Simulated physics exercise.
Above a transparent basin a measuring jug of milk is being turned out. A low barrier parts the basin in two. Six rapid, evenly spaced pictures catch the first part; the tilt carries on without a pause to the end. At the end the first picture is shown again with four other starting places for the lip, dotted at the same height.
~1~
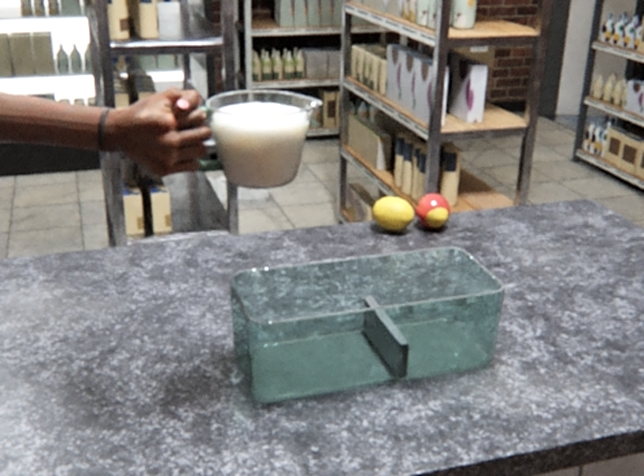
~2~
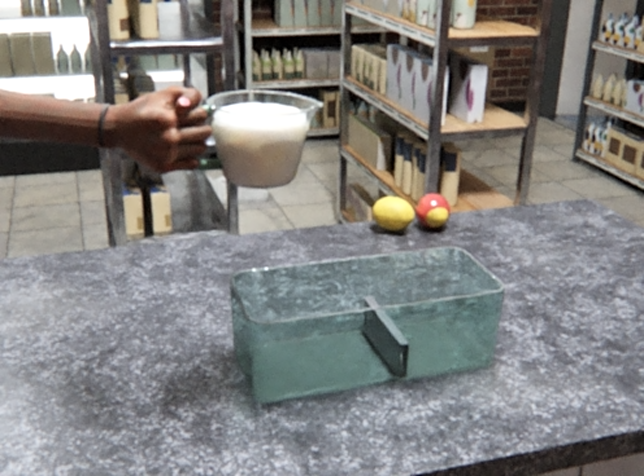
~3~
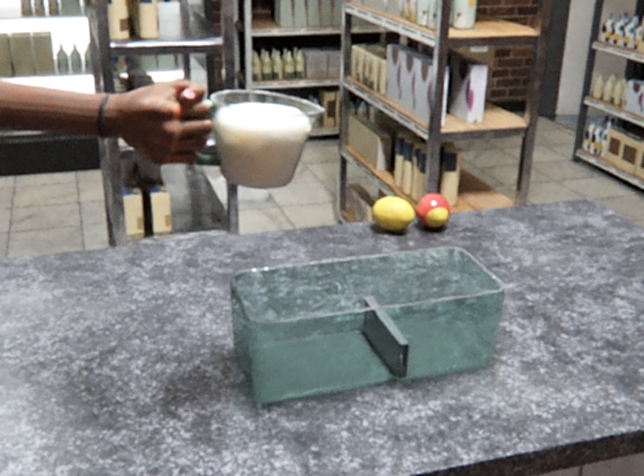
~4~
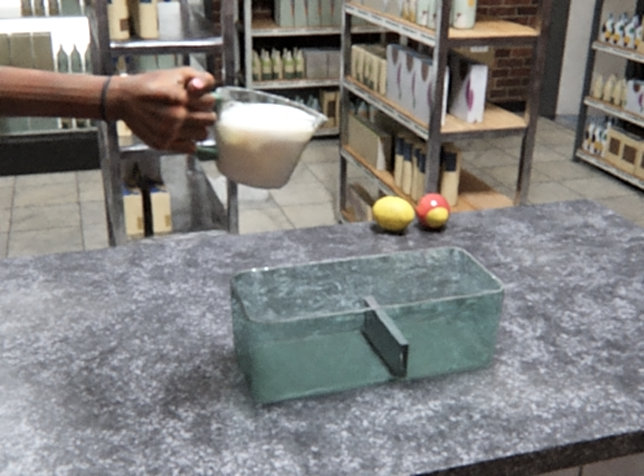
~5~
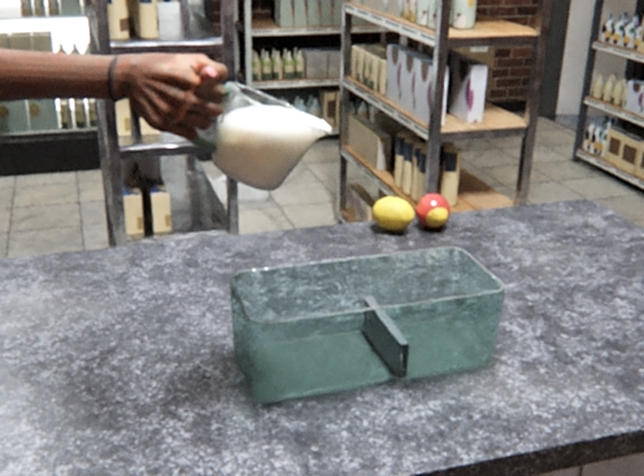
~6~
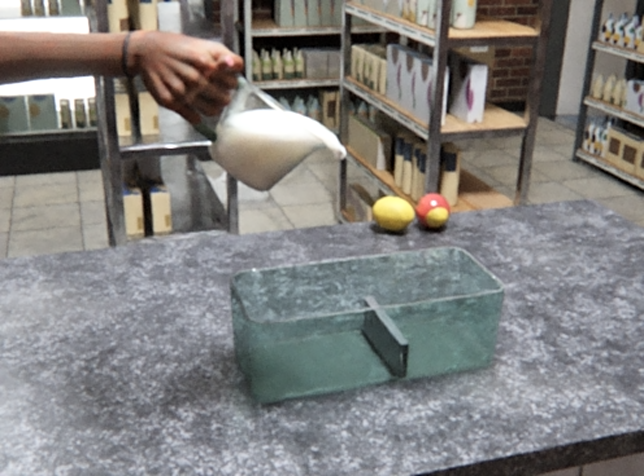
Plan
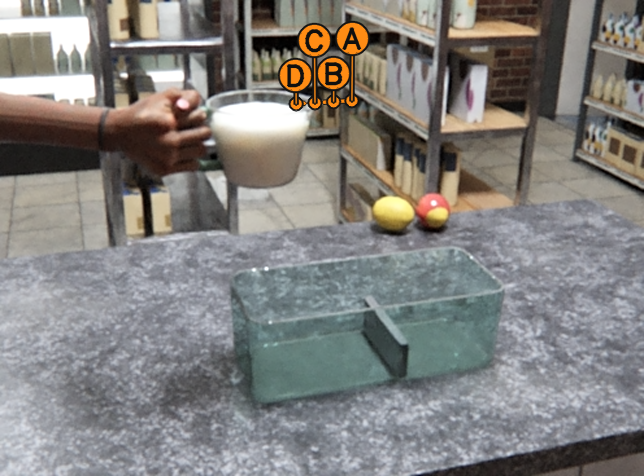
The clip opens with a hand holding a glass jug of milk upright above a clear basin split by a low divider, on a speckled grey counter. The hand then tilts the jug rightward, gradually at first, then more steeply, until milk reaches over its lip.
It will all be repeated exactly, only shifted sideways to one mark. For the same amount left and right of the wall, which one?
Dot A.
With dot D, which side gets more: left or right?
The left side.
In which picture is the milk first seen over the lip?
In picture 5.
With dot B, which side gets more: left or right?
The left side.
On the marked copy, A at (351, 100); B at (333, 101); C at (315, 102); D at (296, 103).
If A is chosen, about 45 % ends left of the wall and 51 % right of it; 3 % is lost outside.
If B is chosen, about 72 % ends left of the wall and 23 % right of it; 5 % is lost outside.
If C is chosen, about 89 % ends left of the wall and 5 % right of it; 6 % is lost outside.
If D is chosen, about 90 % ends left of the wall and 6 % right of it; 3 % is lost outside.
